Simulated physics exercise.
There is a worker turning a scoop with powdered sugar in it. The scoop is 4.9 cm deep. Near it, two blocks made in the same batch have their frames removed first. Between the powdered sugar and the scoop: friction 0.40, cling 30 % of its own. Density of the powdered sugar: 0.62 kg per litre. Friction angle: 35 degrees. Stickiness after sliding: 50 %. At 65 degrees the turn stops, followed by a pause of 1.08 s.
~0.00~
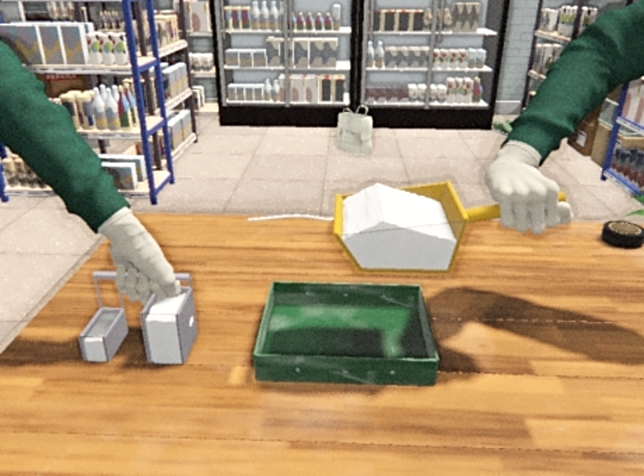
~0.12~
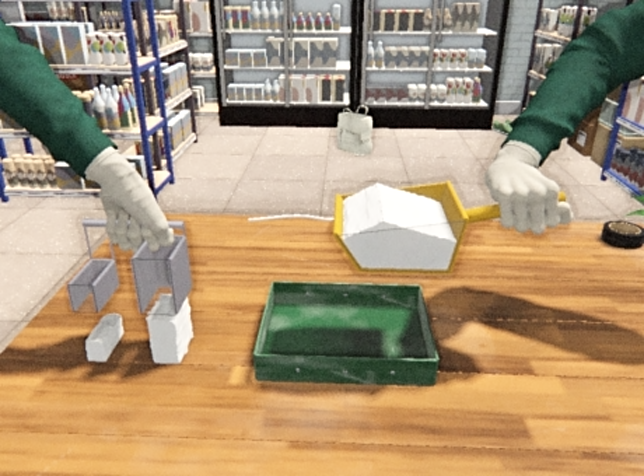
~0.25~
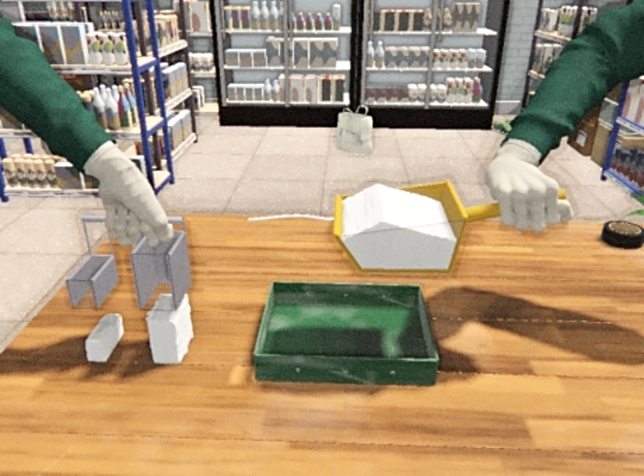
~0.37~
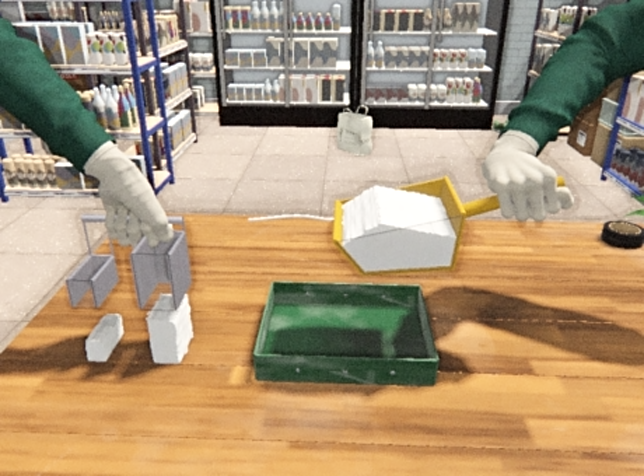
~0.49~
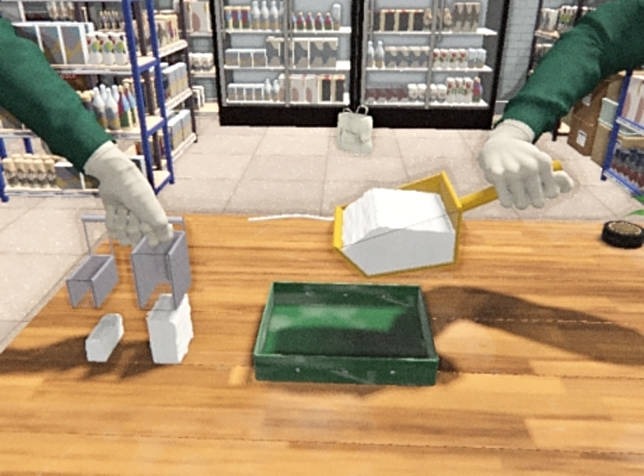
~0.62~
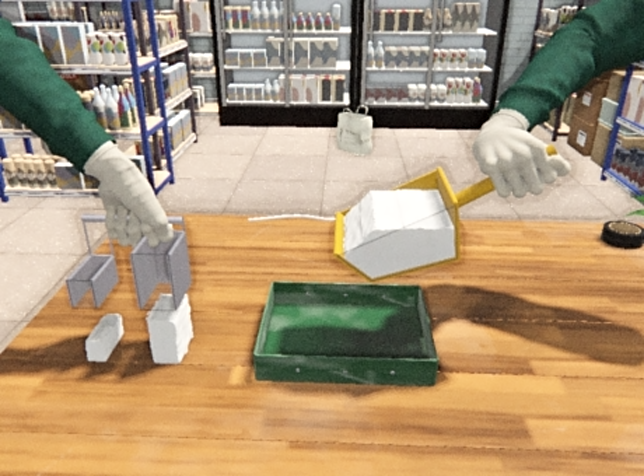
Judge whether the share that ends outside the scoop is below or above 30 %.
The answer is below.
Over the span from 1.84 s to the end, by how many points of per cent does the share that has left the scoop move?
The change comes out at around 0 %.
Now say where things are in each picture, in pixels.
The first frame shows lip at (338, 234), tilt 0 degrees; highest point of the powdered sugar at (387, 222); test blocks 3.6 cm, 7.8 cm high (left to right).
The second frame shows lip at (338, 234), tilt 0 degrees; highest point of the powdered sugar at (387, 222); test blocks 3.6 cm, 7.8 cm high (left to right).
The third frame shows lip at (338, 235), tilt 1 degrees; highest point of the powdered sugar at (380, 222); test blocks 3.6 cm, 7.8 cm high (left to right).
The fourth frame shows lip at (337, 240), tilt 6 degrees; highest point of the powdered sugar at (382, 224); test blocks 3.6 cm, 7.8 cm high (left to right).
The fifth frame shows lip at (337, 247), tilt 12 degrees; highest point of the powdered sugar at (381, 227); test blocks 3.6 cm, 7.8 cm high (left to right).
The sixth frame shows lip at (338, 253), tilt 18 degrees; highest point of the powdered sugar at (442, 228); test blocks 3.6 cm, 7.8 cm high (left to right).
By 0.98 s, the scoop is at 37 degrees and 0 % has left it.
By 1.41 s, the scoop is at 59 degrees and 0 % has left it.
By 1.84 s, the scoop is at 65 degrees and 0 % has left it.
By 2.26 s, the scoop is at 65 degrees and 0 % has left it.
By 2.37 s, at the end, the scoop is at 65 degrees and 0 % has left it.
